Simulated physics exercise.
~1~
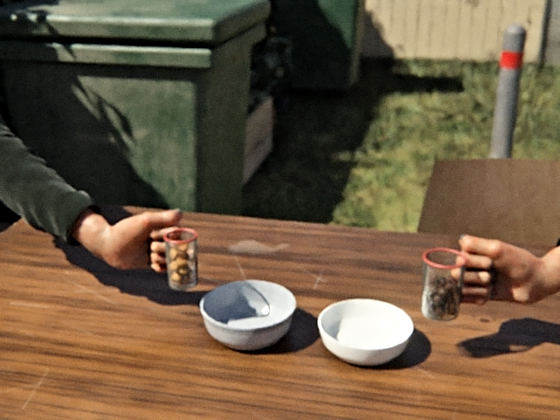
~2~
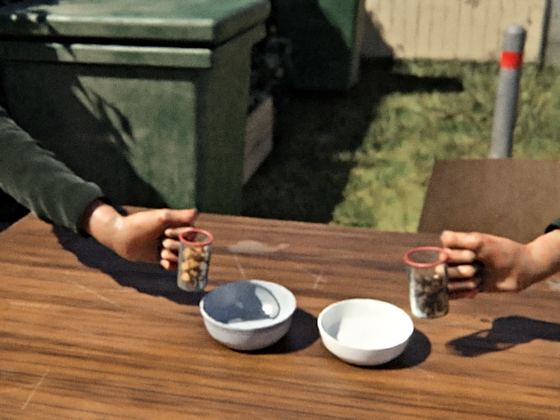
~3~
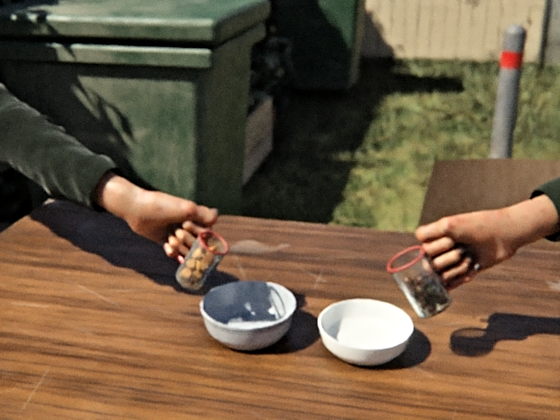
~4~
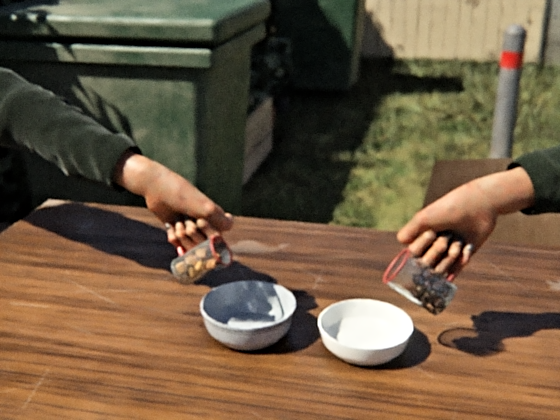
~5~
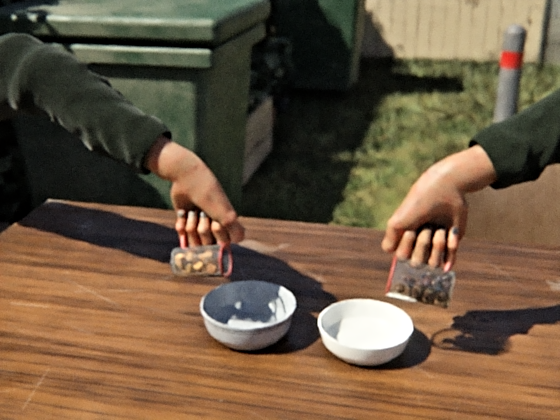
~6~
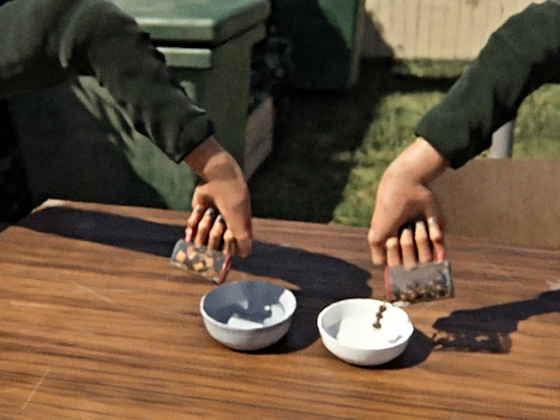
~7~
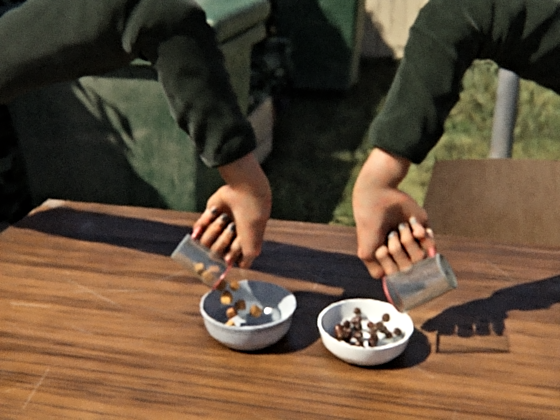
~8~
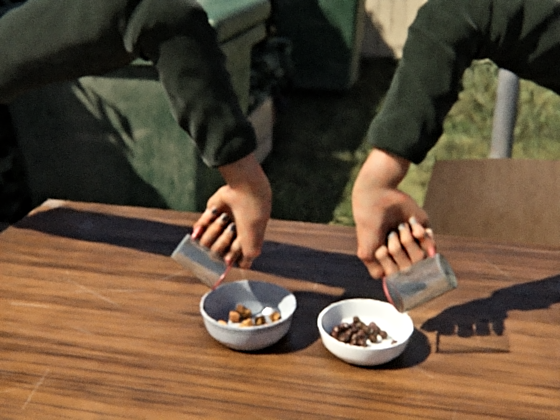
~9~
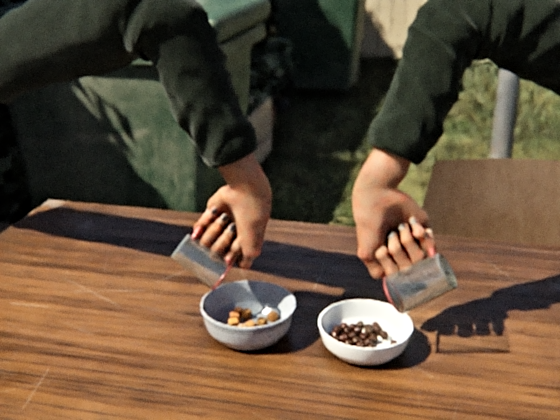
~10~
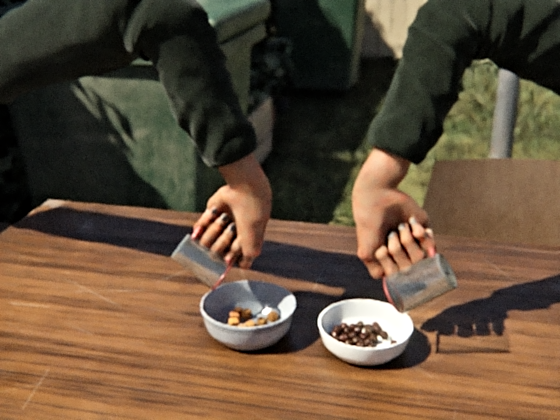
Two hands in dark green sleeves hold clear, red-rimmed cups above a brown wooden table outdoors, seen from slightly above, with green bins on the left behind and grass and a grey post on the right. A grey-blue bowl sits left of a white bowl. The left cup holds orange and tan pieces, the right one dark pieces. Both hands tip the cups inward and over, and the dark pieces start falling first. The orange and tan ones follow into the left bowl. Both cups end upturned and empty, with all the pieces resting in the bowls.
